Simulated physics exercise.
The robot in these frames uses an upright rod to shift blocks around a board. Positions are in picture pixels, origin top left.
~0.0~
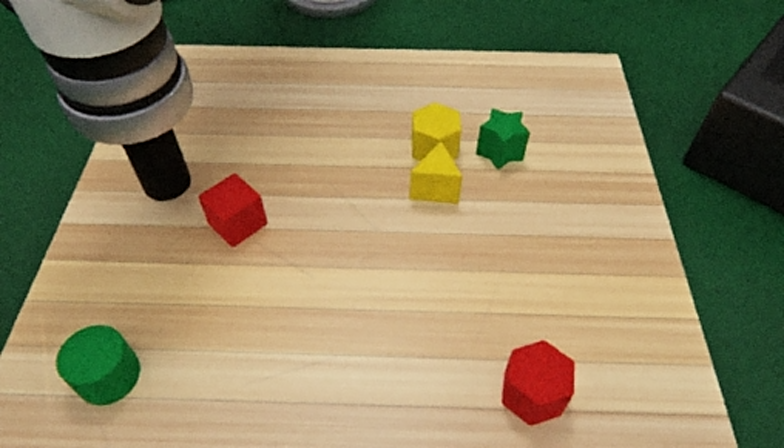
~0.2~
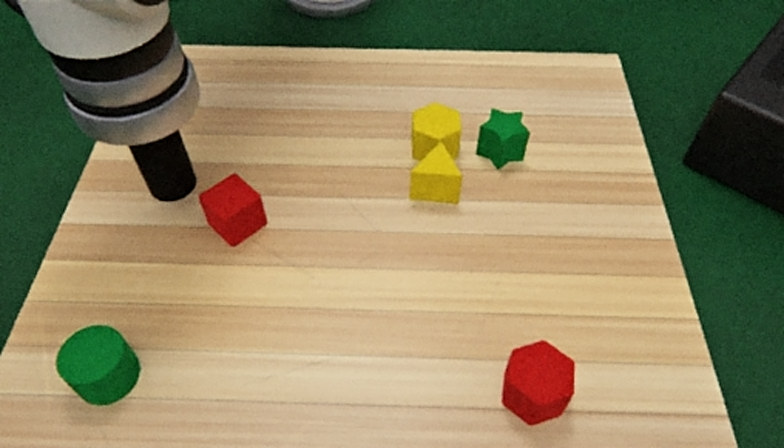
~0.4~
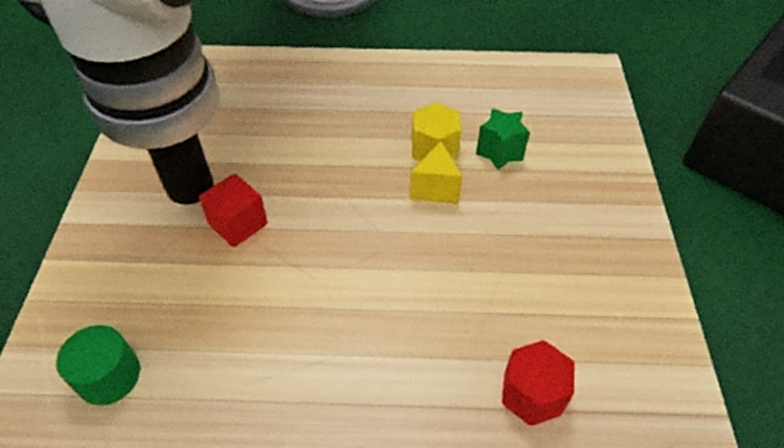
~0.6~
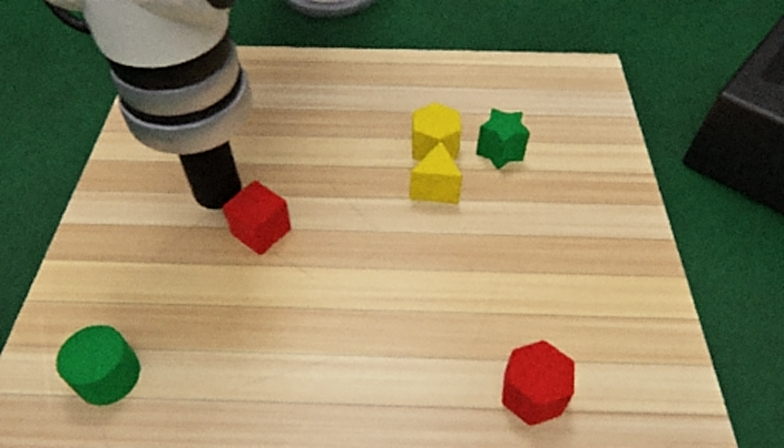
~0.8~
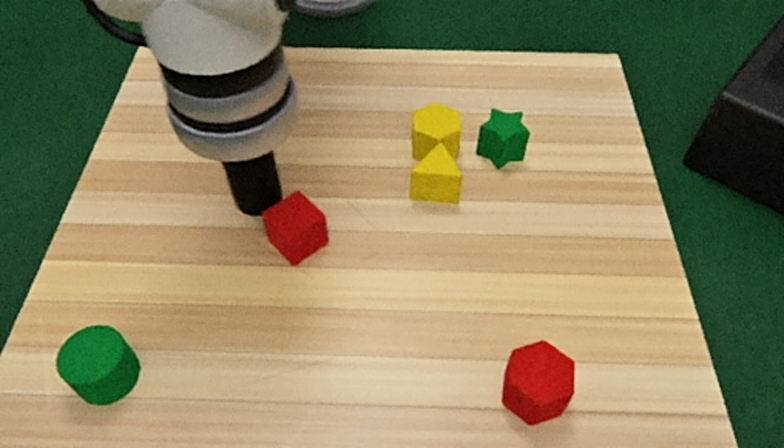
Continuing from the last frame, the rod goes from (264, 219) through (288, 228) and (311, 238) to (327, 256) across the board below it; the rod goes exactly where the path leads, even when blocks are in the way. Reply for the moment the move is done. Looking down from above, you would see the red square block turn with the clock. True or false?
That is false.
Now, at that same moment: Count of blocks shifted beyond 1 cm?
Count: One.
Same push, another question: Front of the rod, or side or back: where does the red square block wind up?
It rides in front to the end.
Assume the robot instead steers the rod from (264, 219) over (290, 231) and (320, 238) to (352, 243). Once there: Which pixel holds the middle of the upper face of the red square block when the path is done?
It should be at (381, 247) by then.
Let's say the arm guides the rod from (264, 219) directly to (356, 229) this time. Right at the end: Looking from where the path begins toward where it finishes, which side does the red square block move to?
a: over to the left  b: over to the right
That would be b.
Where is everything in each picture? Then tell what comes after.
In the first picture, tip of the rod (168, 184), middles of tops, red square block (229, 195).
In the second picture, rod (173, 185), nothing pushed.
In the third picture, rod (190, 187), nothing pushed.
In the fourth picture, rod (219, 192), red square block (254, 203).
In the fifth picture, rod (259, 198), red square block (293, 213).
On the path given first. Halfway along, rod (297, 213); red square block (334, 229).
At the end, rod (324, 237); red square block (367, 248), turned 20° anticlockwise.
